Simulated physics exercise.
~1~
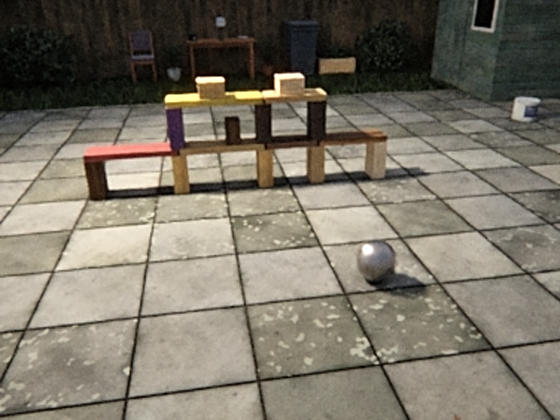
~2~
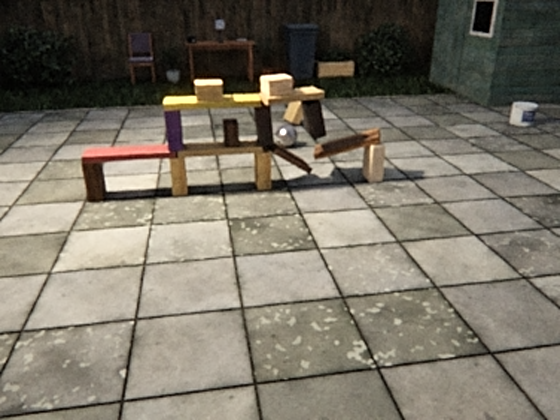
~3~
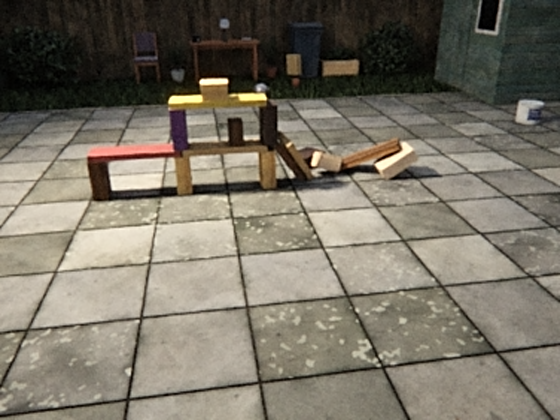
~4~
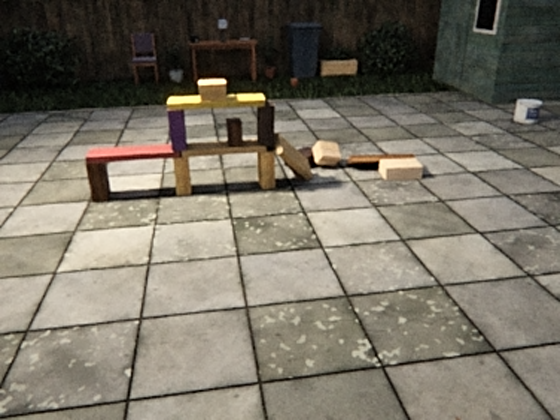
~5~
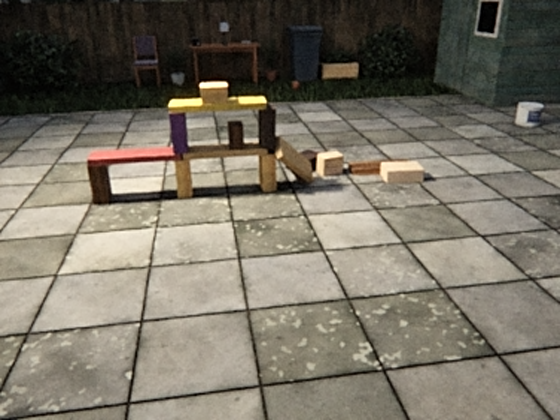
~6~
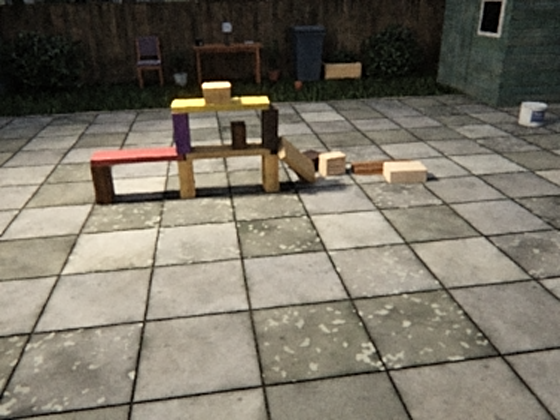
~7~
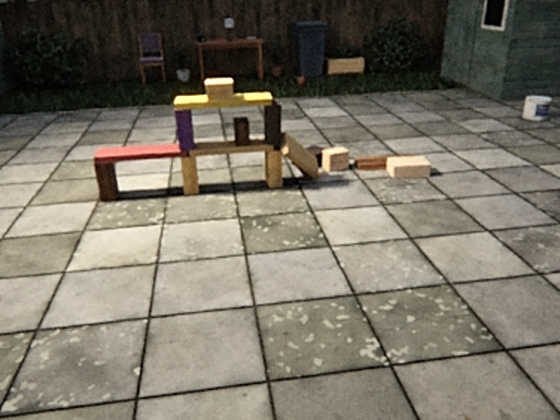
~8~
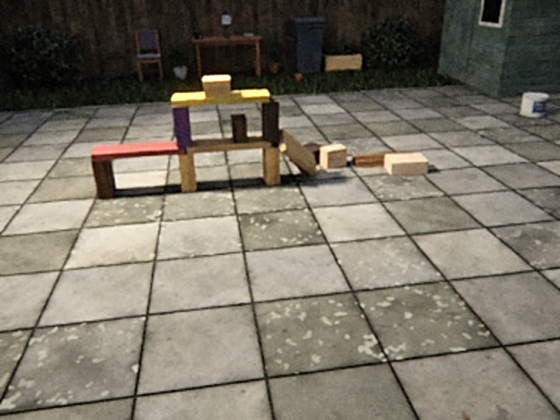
A two-storey block structure stood on a paved yard as a steel ball rolled away into it, knocking out the right side and bringing posts, planks and a loose block down, while the left part with the yellow and red planks stayed standing.
